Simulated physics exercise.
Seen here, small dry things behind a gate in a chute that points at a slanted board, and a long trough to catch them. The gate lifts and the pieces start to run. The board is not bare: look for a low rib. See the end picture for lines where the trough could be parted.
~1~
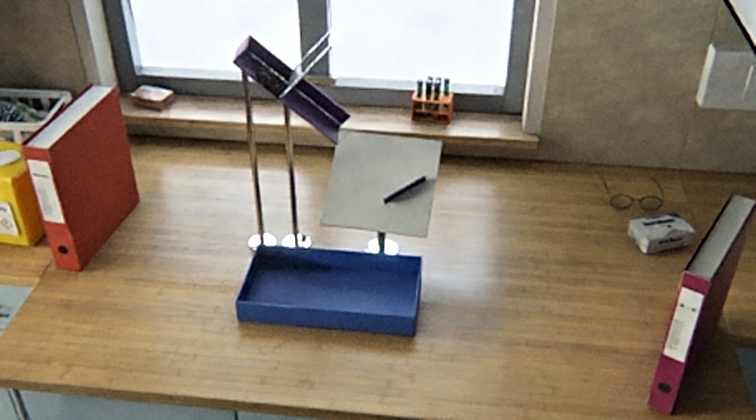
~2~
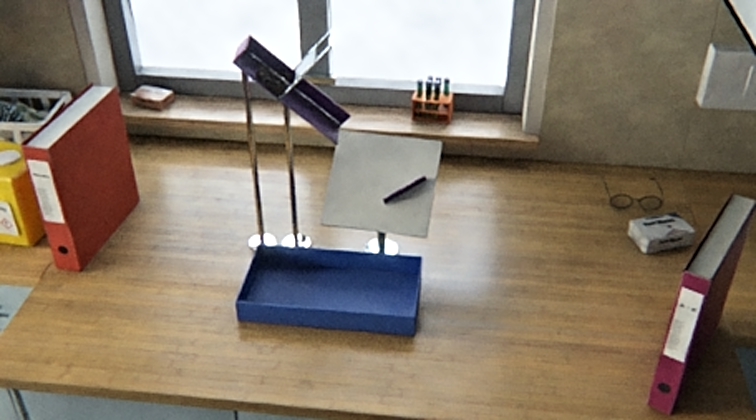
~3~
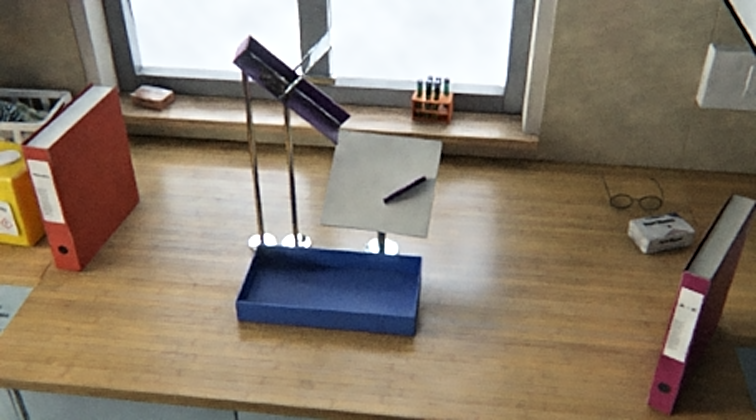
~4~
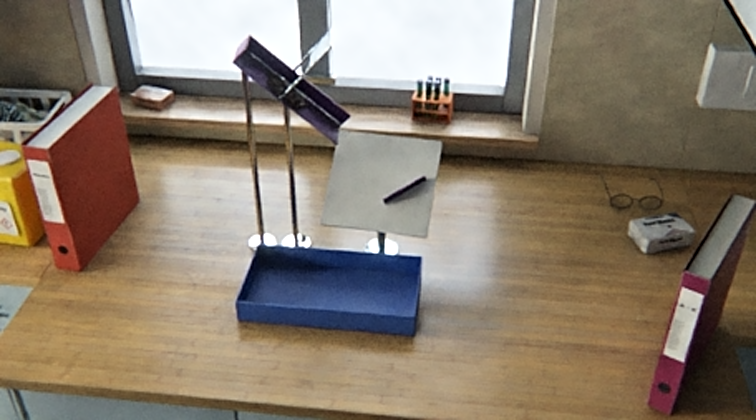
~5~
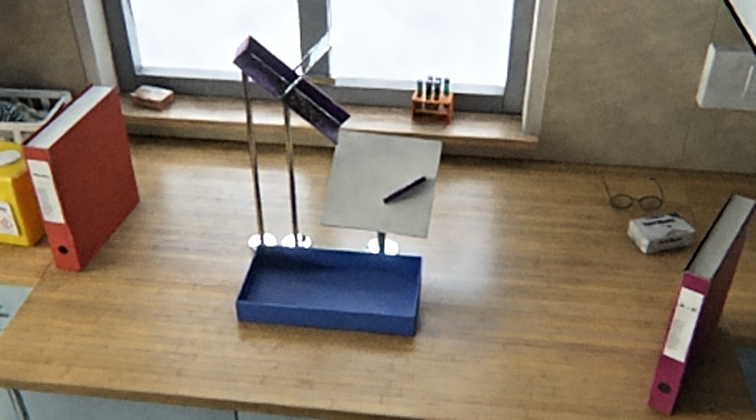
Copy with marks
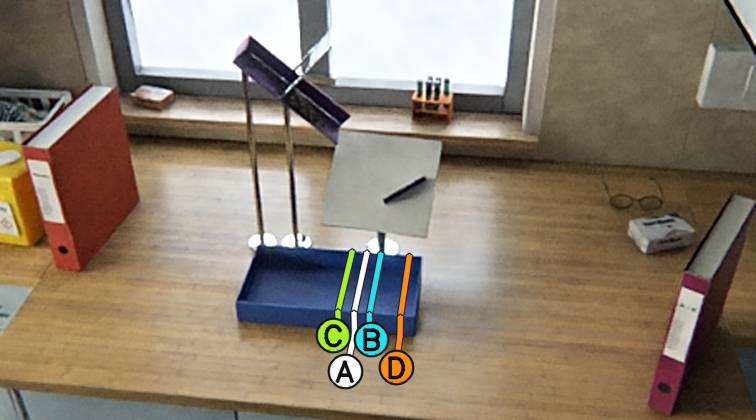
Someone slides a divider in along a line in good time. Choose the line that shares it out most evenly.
Take A.
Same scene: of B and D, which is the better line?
It is B.
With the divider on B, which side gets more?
More lands on the left.
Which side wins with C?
The right side.
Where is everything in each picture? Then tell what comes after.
Load behind the gate at (274, 83), flat chocolate drops; lip of the chute at (338, 136), sloping fairly steeply, in the first frame.
Middle of the board at (382, 182), tilted fairly steeply; middle of its low edge at (373, 230); of its high edge at (390, 136), in the second frame.
Front corners of the trough at (236, 302) and (414, 317), empty; front of the load at (290, 95), in the third frame.
Middle of the load at (287, 94); its front at (305, 106), about a third of the way to the lip; rib from (425, 176) to (383, 200), in the fourth frame.
Middle of the load at (299, 99); its front at (322, 124), about two thirds of the way to the lip, in the fifth frame.
On the marked copy, line A crosses the front rim at (354, 312); line B crosses the front rim at (369, 313); line C crosses the front rim at (338, 310); line D crosses the front rim at (400, 315).
If A is chosen, of what is caught, about half on the left of the divider, about half on the right.
If B is chosen, of what is caught, most on the left of the divider, about a quarter on the right.
If C is chosen, of what is caught, a small part on the left of the divider, nearly all on the right.
If D is chosen, of what is caught, nearly all on the left of the divider, a stray few on the right.
